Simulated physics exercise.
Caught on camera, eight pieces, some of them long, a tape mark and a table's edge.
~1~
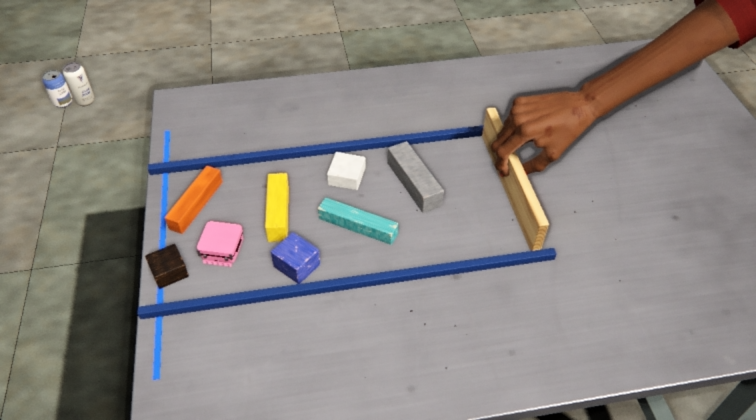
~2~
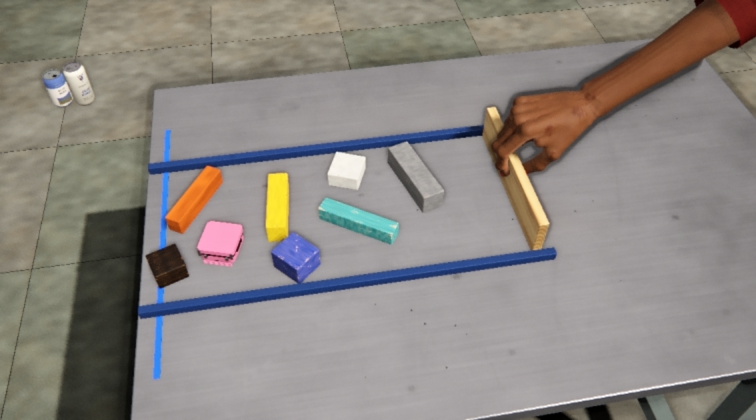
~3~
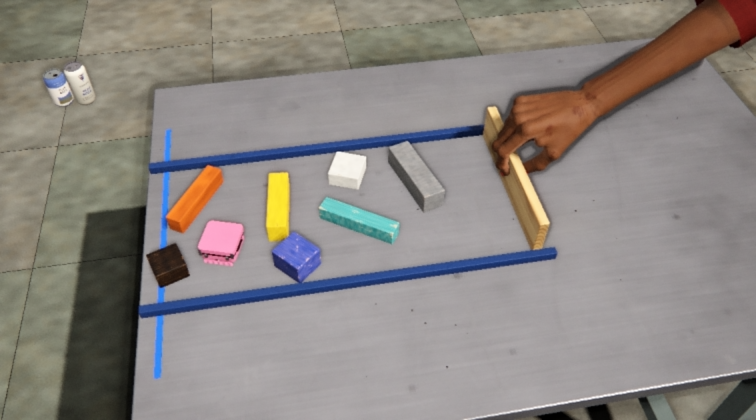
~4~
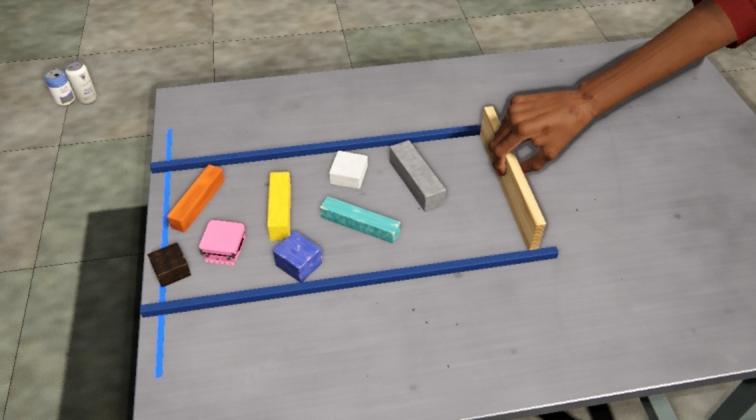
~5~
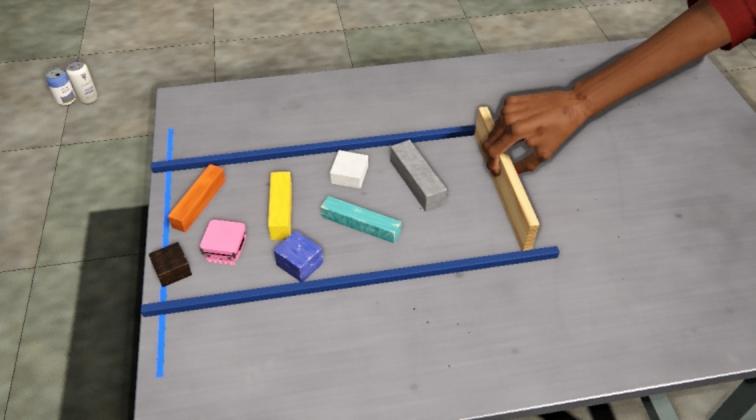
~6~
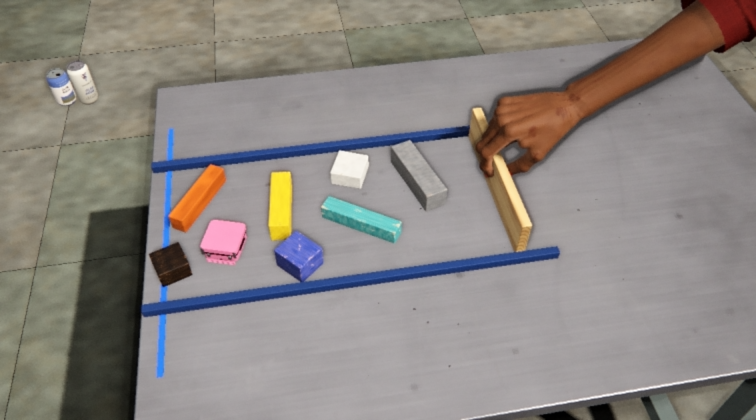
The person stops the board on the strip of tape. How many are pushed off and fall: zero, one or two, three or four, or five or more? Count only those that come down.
Here the number that fall off is five or more.
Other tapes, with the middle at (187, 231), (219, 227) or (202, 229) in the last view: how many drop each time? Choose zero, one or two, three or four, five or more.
The falls would be three to four; one to two; three to four.
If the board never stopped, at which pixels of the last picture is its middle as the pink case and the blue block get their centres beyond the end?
For the pink case at (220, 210), for the blue block at (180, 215).
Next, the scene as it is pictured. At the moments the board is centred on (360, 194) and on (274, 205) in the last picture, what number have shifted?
3 and 8.
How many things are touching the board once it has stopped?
That makes 1.
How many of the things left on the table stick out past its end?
That would be 1.
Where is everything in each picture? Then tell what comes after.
The first frame shows black block (167, 266); orange stick (195, 199); pink case (222, 244); board (512, 176); tape (163, 235).
The second frame shows orange stick (195, 199); white block (347, 171).
The third frame shows pink case (223, 244); grey bar (415, 176).
The fourth frame shows black block (170, 265); turquoise bar (360, 220).
The fifth frame shows orange stick (198, 197); blue block (299, 257).
The sixth frame shows black block (171, 264); orange stick (198, 197); pink case (225, 243); board (497, 177); tape (166, 233).
Early on, none off yet; black block at rest near (171, 264); orange stick at rest near (198, 197); pink case at rest near (225, 243).
A while later, one off so far; black block on its side near (122, 316); orange stick travelled about its own width near (153, 193); pink case travelled well along near (149, 270).
Finally, the number that fall off is five or more; lost, turquoise bar, white block, blue block, yellow bar, pink case, orange stick and black block.
